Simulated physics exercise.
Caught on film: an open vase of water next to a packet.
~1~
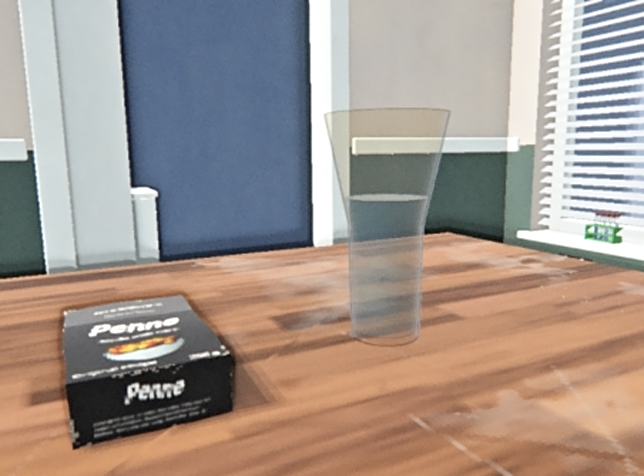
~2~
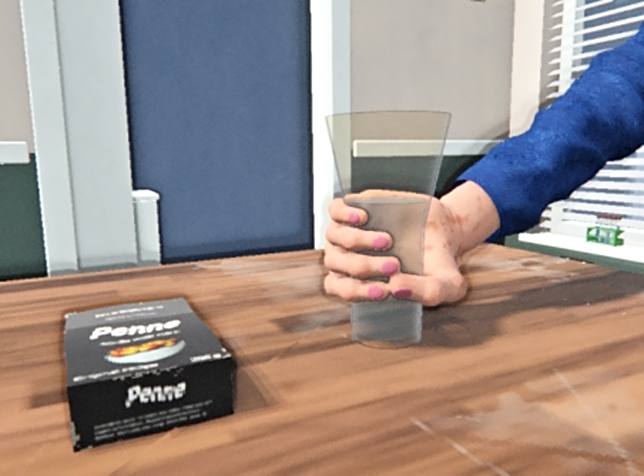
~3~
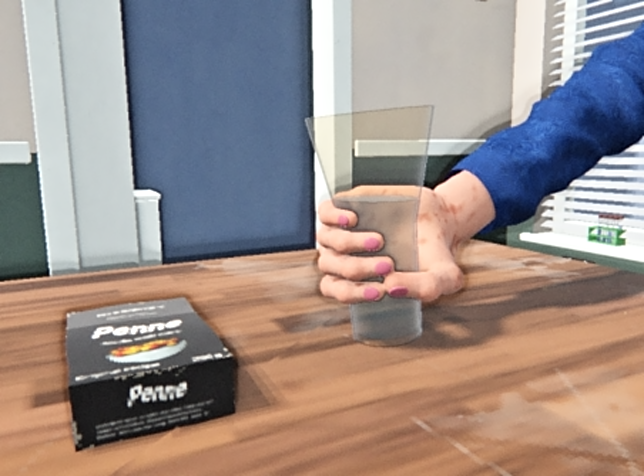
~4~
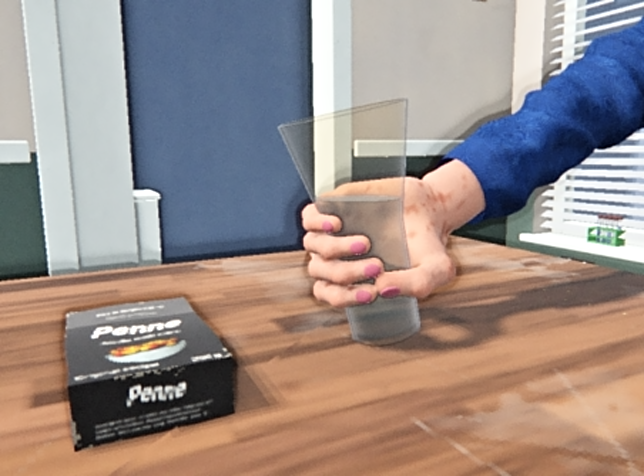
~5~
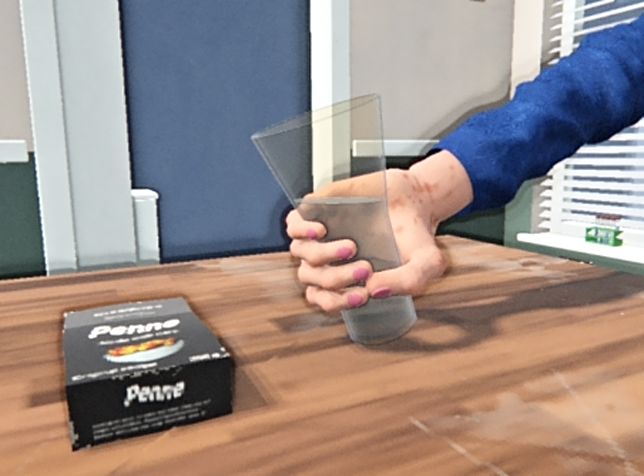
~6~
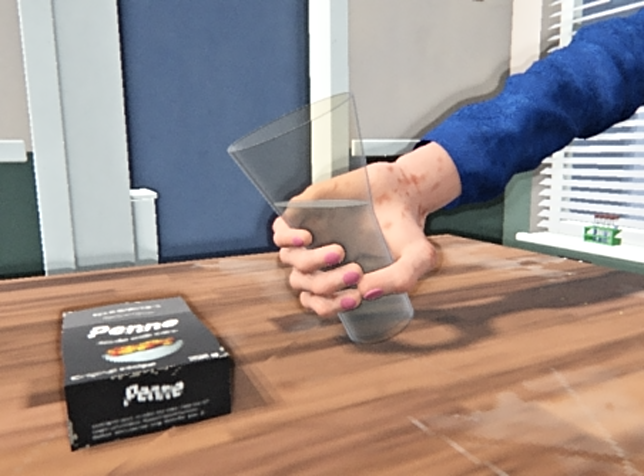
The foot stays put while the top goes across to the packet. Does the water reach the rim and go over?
At that lean the vase loses some.
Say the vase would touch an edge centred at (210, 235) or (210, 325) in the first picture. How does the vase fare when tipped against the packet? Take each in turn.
In that order: Stays dry, slops over.
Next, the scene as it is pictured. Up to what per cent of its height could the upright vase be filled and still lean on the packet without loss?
Some 40 per cent.
Soon after, the vase leans by about 45°; nothing has left it.
Later, the vase leans by about 60°; some has gone over its rim; nearly all of the water is inside.
In the end, the vase leans by about 70°, against the packet; some has gone over its rim; about two thirds of the water is inside.
